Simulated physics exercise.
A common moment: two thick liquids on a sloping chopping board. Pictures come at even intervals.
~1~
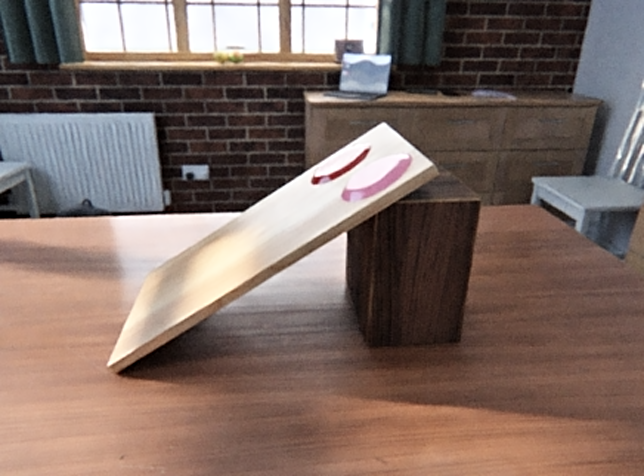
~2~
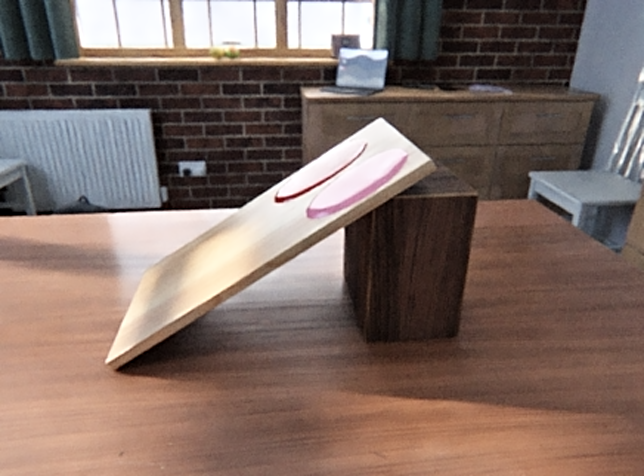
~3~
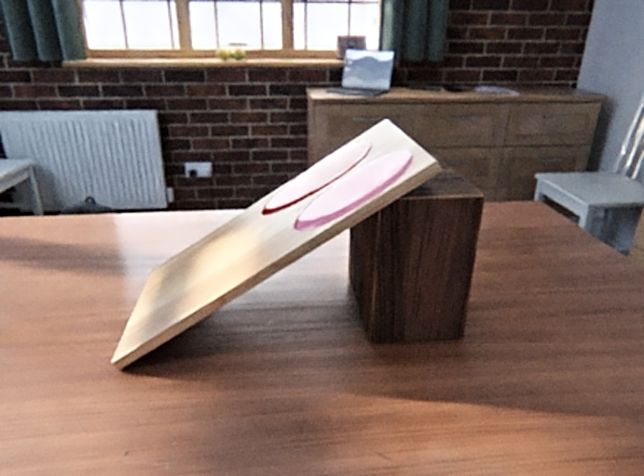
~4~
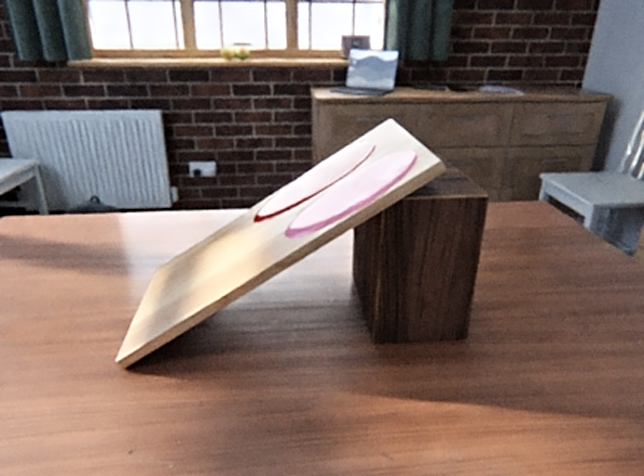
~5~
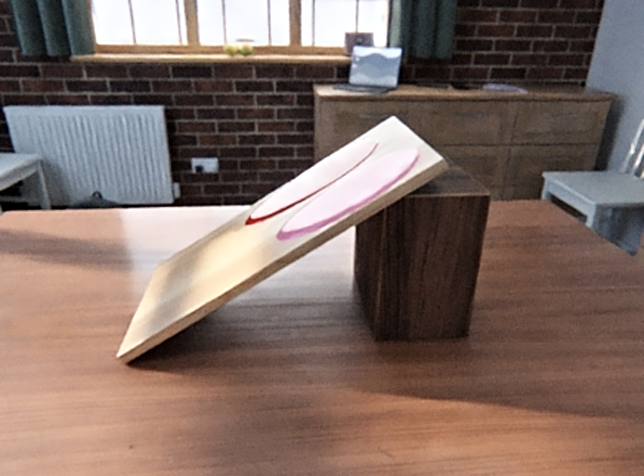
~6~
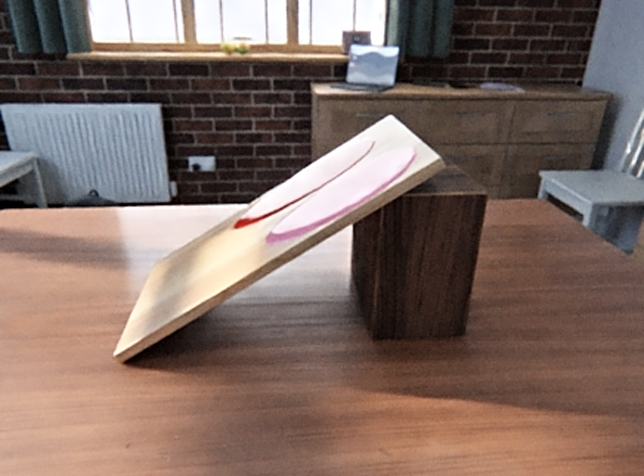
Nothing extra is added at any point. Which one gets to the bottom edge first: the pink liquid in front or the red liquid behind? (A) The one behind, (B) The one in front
The one behind.
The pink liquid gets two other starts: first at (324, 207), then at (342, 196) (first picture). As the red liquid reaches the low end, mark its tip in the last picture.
First start: (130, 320). Second start: (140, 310).
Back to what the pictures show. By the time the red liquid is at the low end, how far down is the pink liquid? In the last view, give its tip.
Look near (179, 293) for the tip.
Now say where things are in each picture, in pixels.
The first frame shows tip of the pink liquid a quarter of the way down; tip of the red liquid (320, 176) a quarter of the way down.
The second frame shows tip of the pink liquid (313, 209) a quarter of the way down; tip of the red liquid half way down.
The third frame shows tip of the pink liquid half way down; tip of the red liquid (270, 206) half way down.
The fourth frame shows tip of the pink liquid (293, 227) half way down; tip of the red liquid half way down.
The fifth frame shows tip of the pink liquid half way down; tip of the red liquid (252, 217) half way down.
The sixth frame shows tip of the pink liquid (274, 234) half way down; tip of the red liquid three quarters of the way down.
Next, the pink liquid is three quarters of the way down; the red liquid is three quarters of the way down.
After that, the pink liquid is three quarters of the way down; the red liquid is close to the edge.
Finally, the pink liquid is three quarters of the way down; the red liquid is at the low edge.
